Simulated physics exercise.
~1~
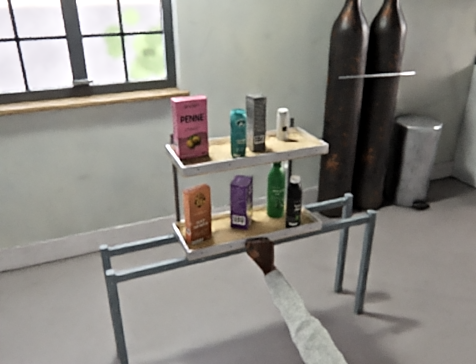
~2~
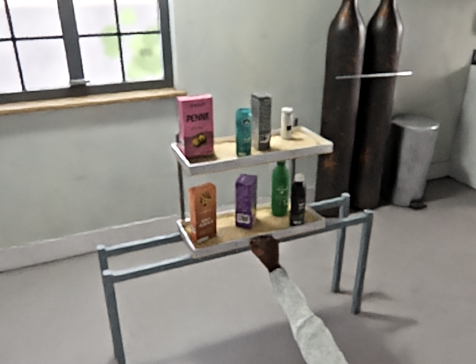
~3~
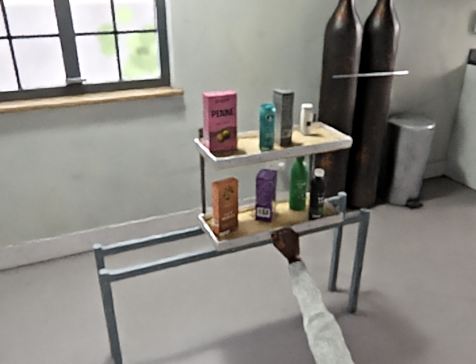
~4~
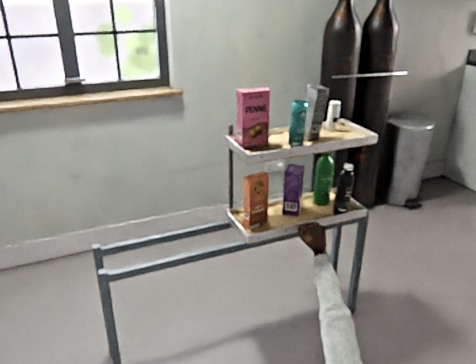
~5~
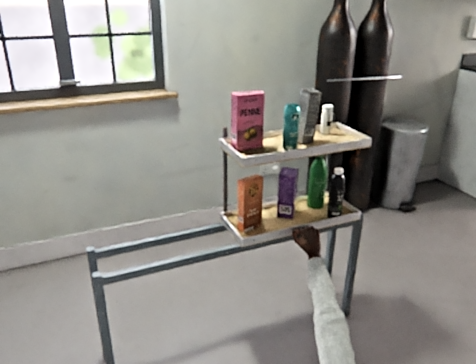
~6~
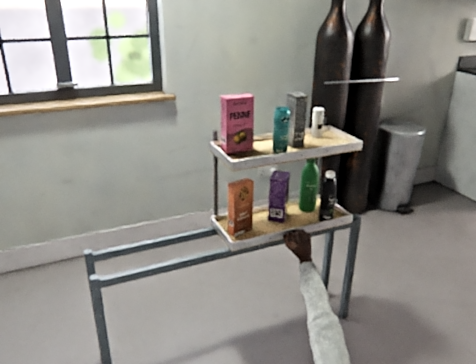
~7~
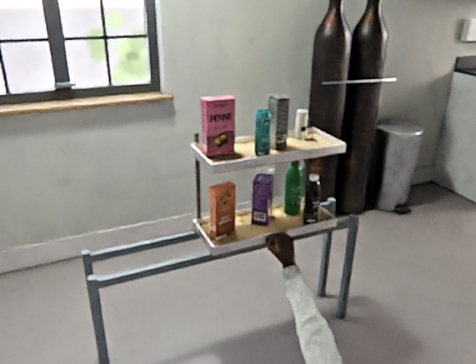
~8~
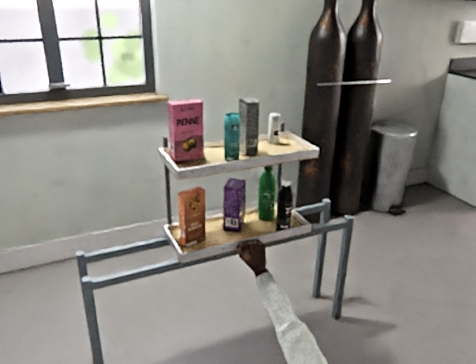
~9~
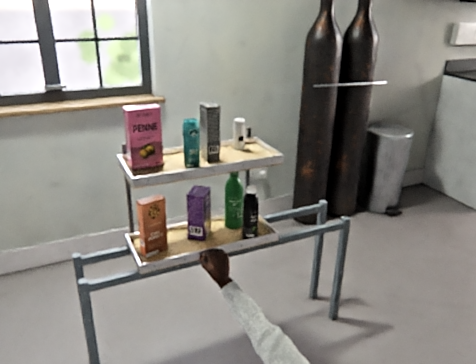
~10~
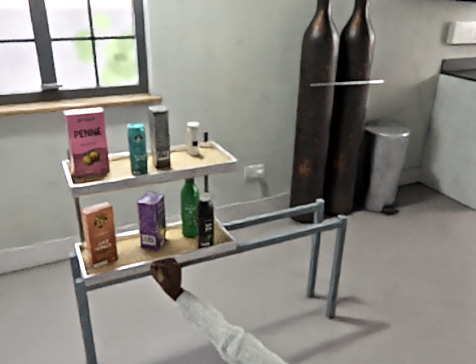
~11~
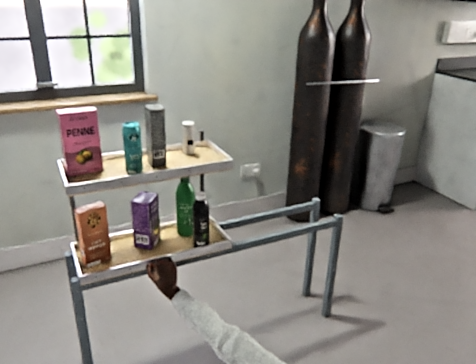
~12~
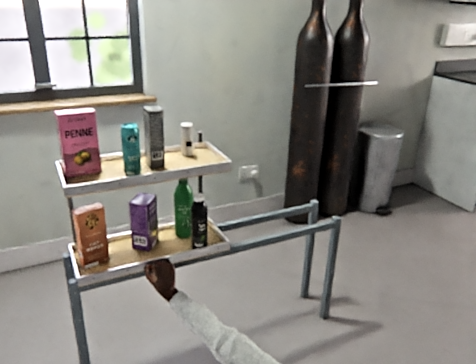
A hand slides a two-level tray of upright packages and bottles right, then far left.
